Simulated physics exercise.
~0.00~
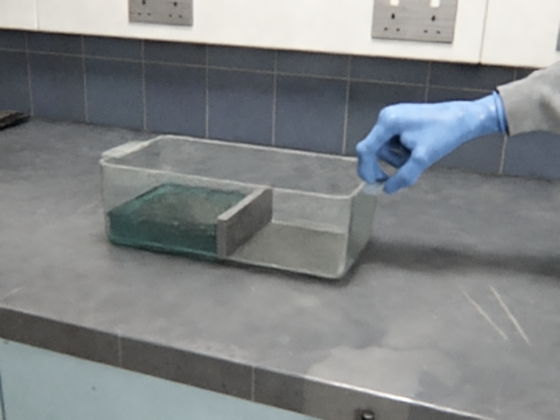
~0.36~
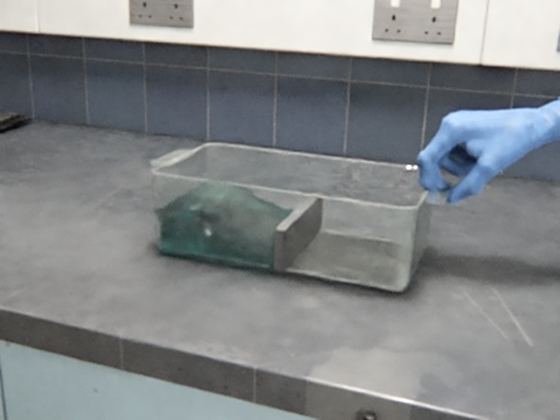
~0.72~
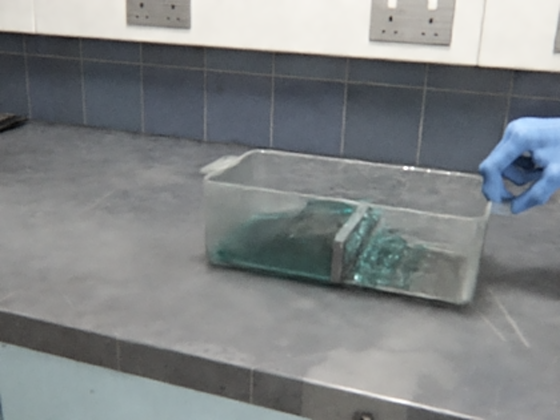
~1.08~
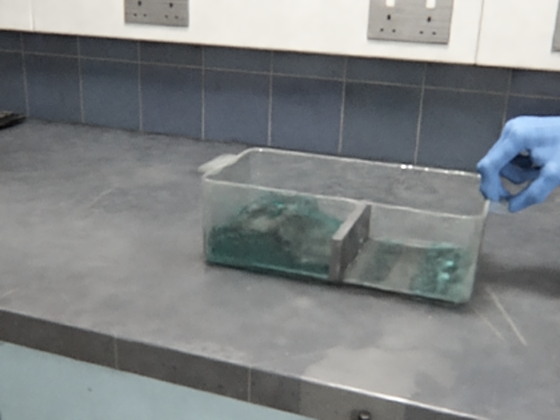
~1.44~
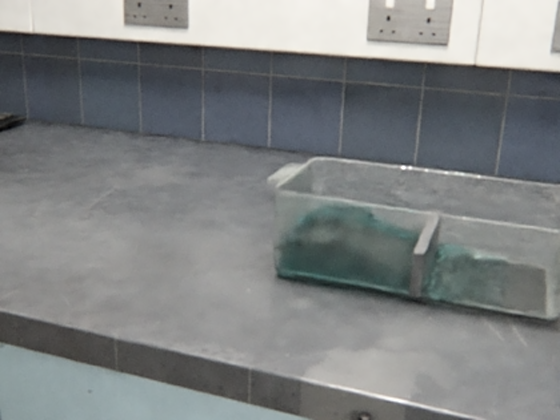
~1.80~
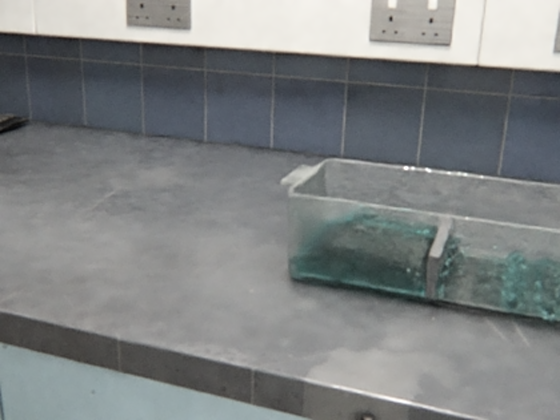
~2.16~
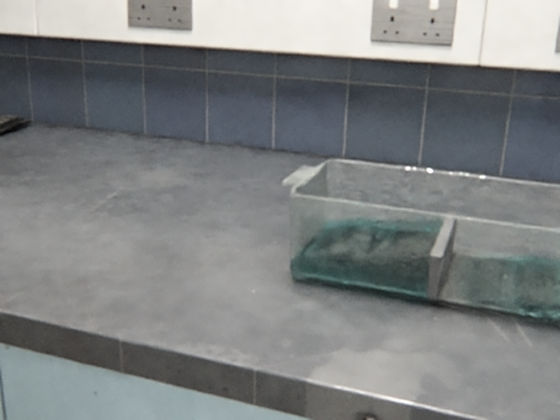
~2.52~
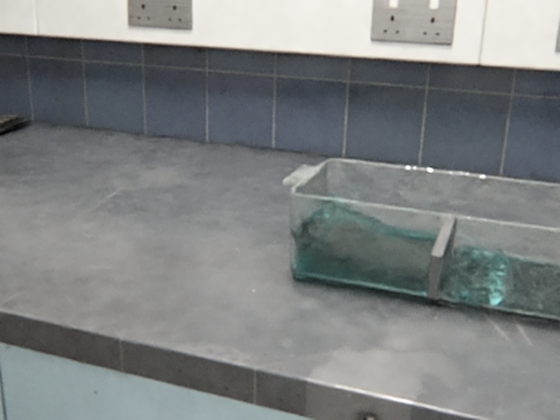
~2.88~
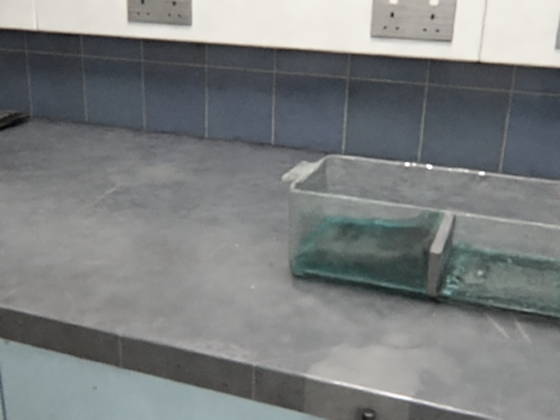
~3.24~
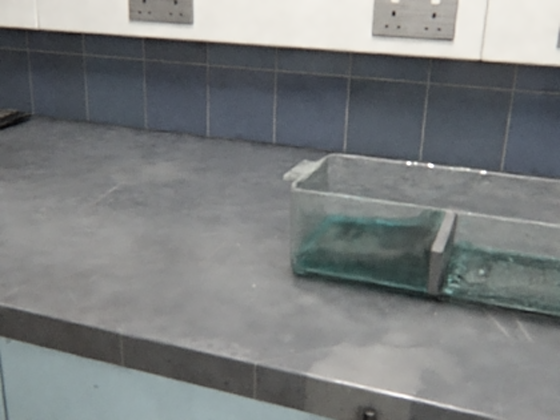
A clear rectangular tub with a grey divider sits on a dark grey worktop, seen from slightly above, with blue tiles and wall sockets behind. Teal water fills part of its left side, while the right side is empty. A blue-gloved hand at the right end slides the tub rightward, and the water heaps up, then splashes over the divider. After a brief stop, the tub moves right again, its right end leaving view, and more water surges across. The tub halts and the sloshing settles, leaving most water on the left and a shallow layer on the right.
